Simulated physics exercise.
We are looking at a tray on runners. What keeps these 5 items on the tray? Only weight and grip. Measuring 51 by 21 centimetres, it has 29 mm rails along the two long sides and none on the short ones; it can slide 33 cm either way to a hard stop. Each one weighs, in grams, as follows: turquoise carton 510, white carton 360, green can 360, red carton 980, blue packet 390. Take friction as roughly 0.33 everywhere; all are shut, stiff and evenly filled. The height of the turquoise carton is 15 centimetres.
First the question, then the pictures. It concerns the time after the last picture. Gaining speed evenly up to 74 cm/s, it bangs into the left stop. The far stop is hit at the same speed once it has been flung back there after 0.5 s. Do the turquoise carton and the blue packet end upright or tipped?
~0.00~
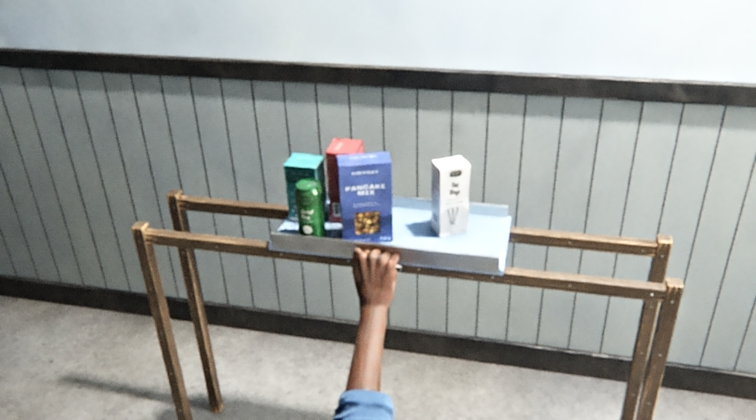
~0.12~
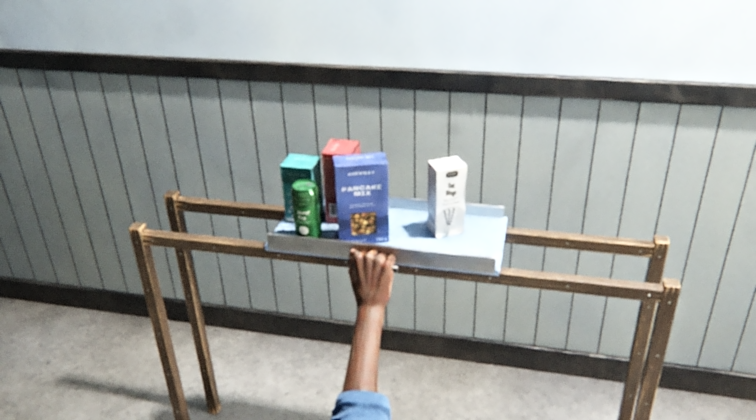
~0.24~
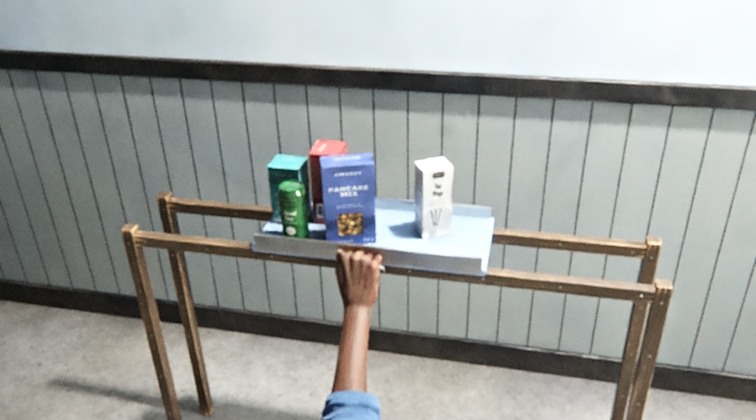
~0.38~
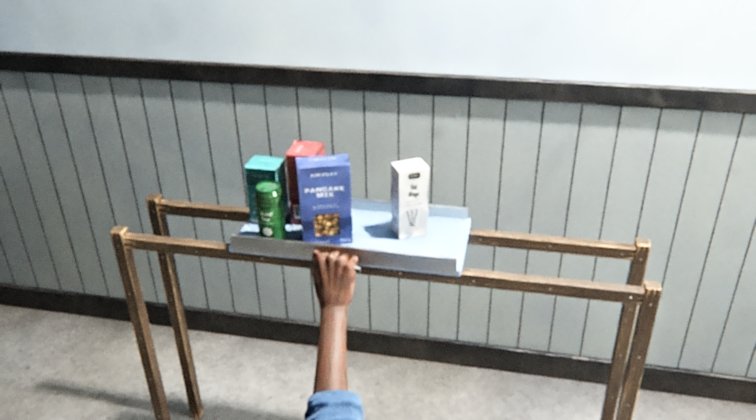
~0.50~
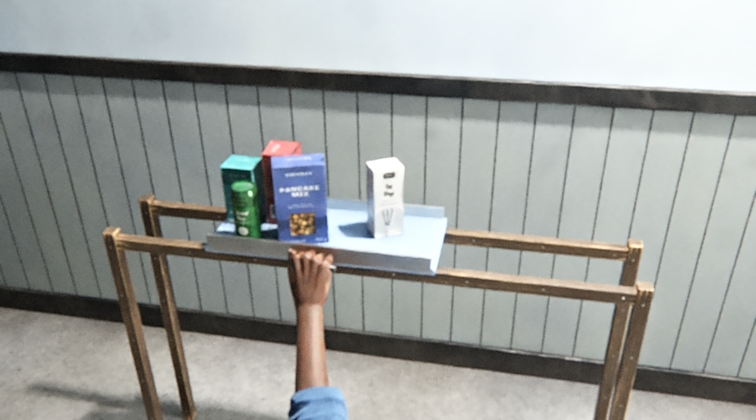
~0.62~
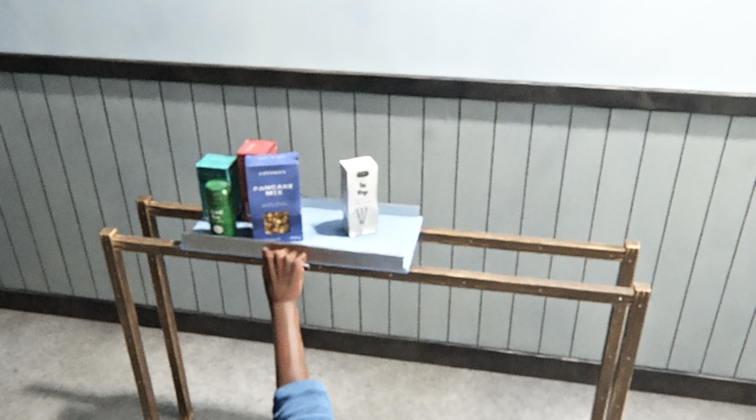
Turquoise carton: Fallen; blue packet: Still up.
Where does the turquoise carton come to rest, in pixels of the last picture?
Near (115, 406).
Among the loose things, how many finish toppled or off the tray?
My answer is 1.
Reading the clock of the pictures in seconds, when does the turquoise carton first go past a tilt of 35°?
About 1.1 seconds.
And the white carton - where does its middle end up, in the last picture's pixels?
At about (573, 216).
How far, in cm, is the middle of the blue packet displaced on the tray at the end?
Roughly 0 cm.
Around 1.32 s, tray moved 33 cm left; turquoise carton now off the tray; blue packet shifted 8 cm near (168, 189); red carton shifted 8 cm.
Around 2.72 s, tray moved 2 cm right; blue packet shifted 8 cm near (313, 203); red carton shifted 8 cm; white carton shifted 8 cm.
Finally (3.8 s), off the tray and tipped over, turquoise carton; the other 4 still in place (within 5 cm). In the last view, turquoise carton near (115, 406), blue packet near (488, 219).
